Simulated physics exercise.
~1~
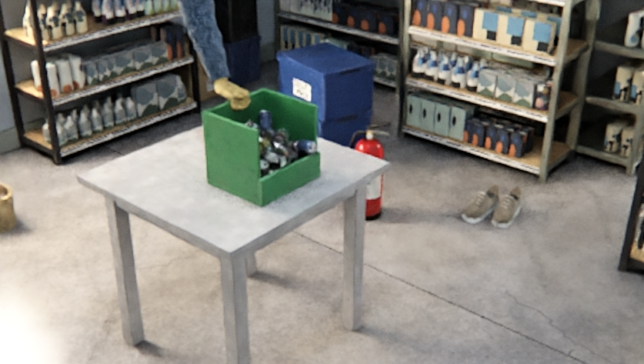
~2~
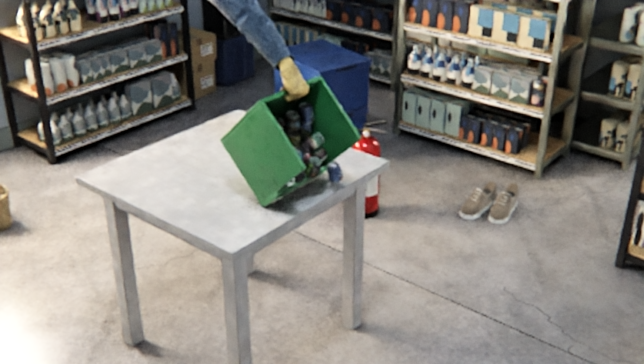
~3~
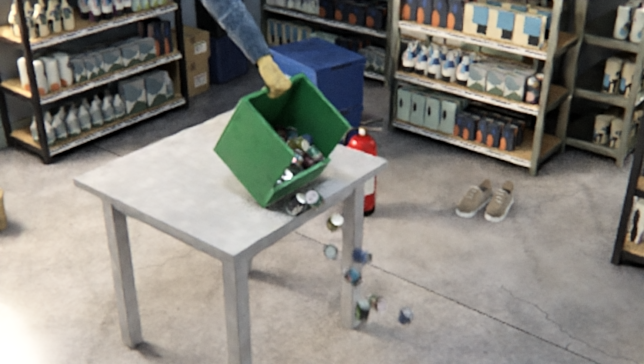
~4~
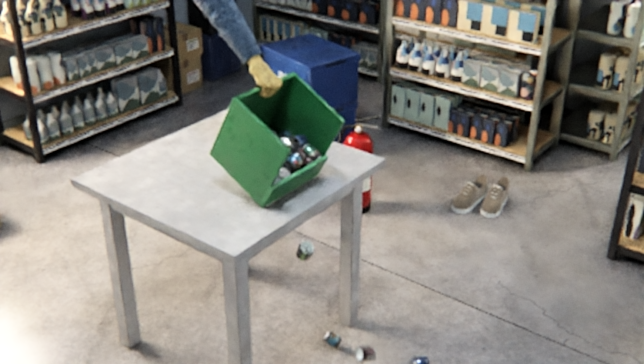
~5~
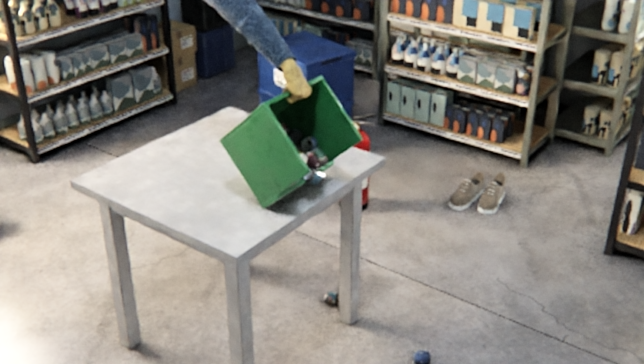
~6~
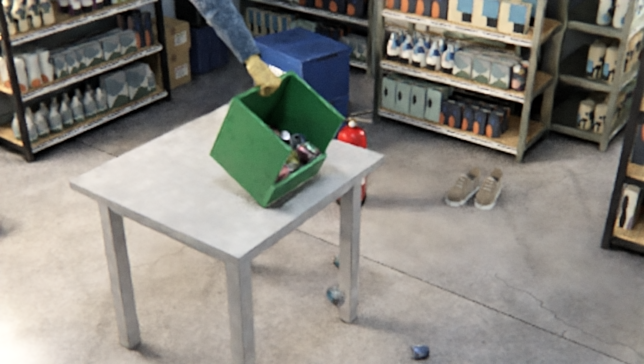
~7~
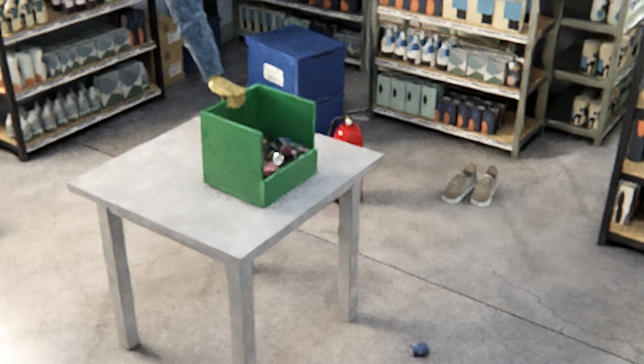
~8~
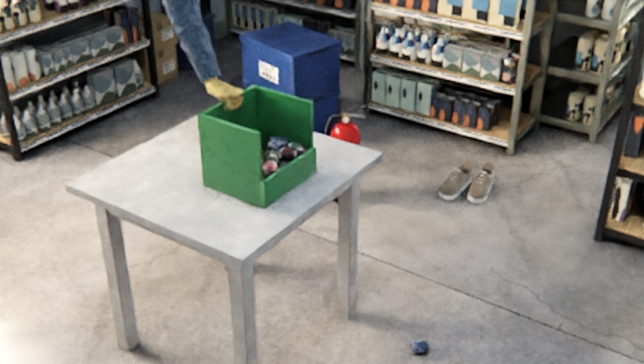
In a storeroom, a gloved hand repeatedly tips a green container, spilling some cans, then rights it.
